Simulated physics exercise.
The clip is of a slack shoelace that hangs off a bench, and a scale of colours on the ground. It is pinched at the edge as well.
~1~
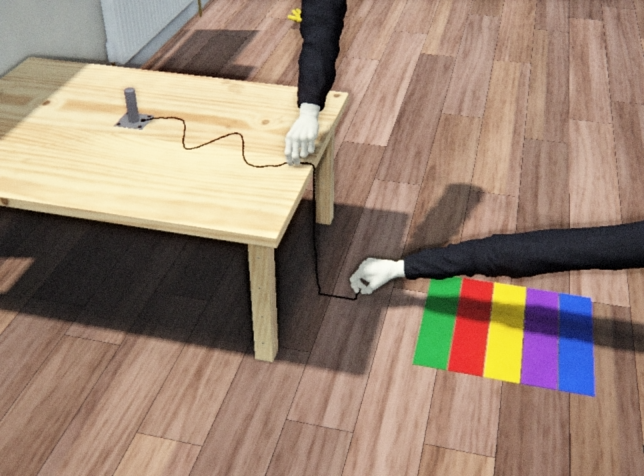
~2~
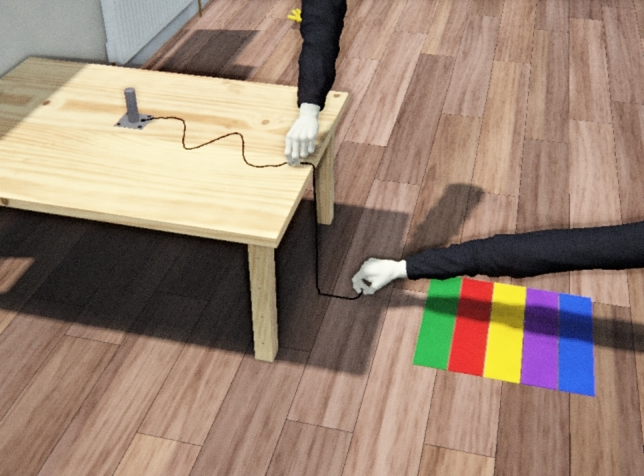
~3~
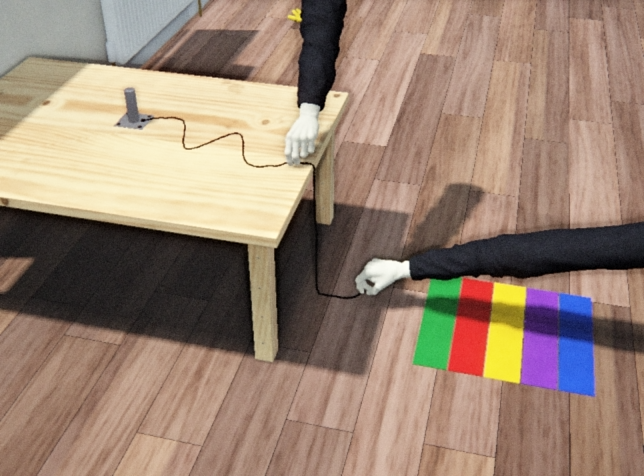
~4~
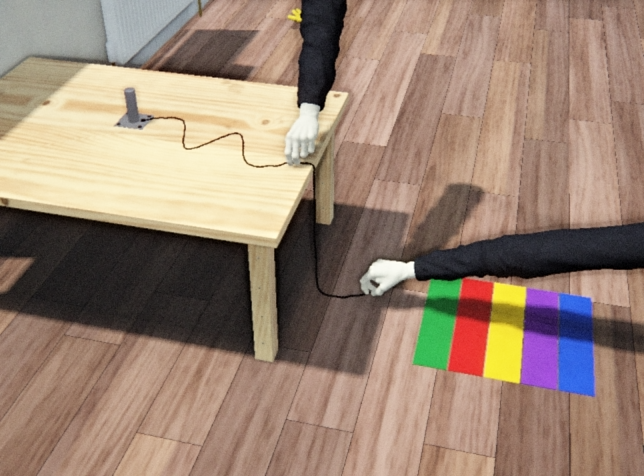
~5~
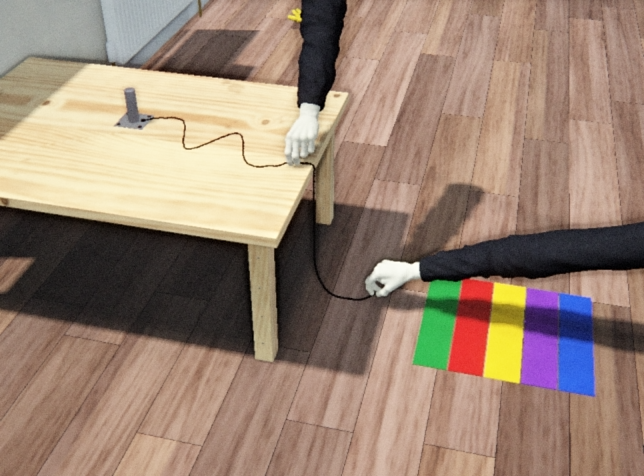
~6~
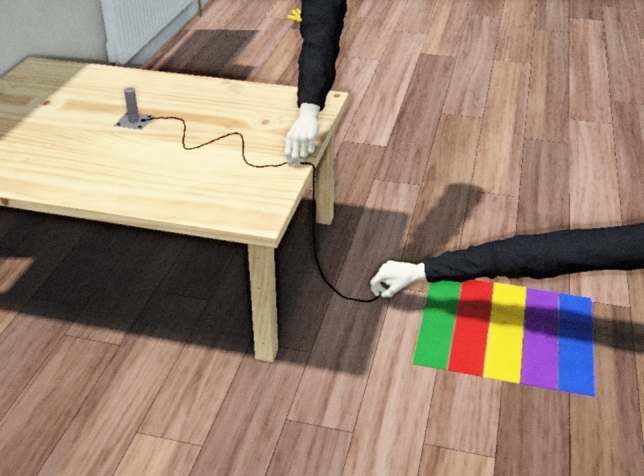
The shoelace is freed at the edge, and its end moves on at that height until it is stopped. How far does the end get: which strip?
The blue one.
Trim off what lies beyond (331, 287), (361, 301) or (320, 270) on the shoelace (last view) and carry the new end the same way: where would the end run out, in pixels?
Try by try, around (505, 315), (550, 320) and (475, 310).
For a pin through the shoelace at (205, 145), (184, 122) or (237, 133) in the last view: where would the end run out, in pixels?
In that order: (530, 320), (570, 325) and (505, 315).
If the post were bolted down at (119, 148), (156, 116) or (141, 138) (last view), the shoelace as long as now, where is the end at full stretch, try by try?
Near (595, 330), (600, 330) and (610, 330).
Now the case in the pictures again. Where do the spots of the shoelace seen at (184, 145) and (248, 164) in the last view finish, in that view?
About (225, 140), and the other about (343, 181).
Soon after, end near (531, 318); over purple.
After that, end near (563, 324); over blue.
At the stop, end near (582, 327); over blue. It halts on the blue strip.
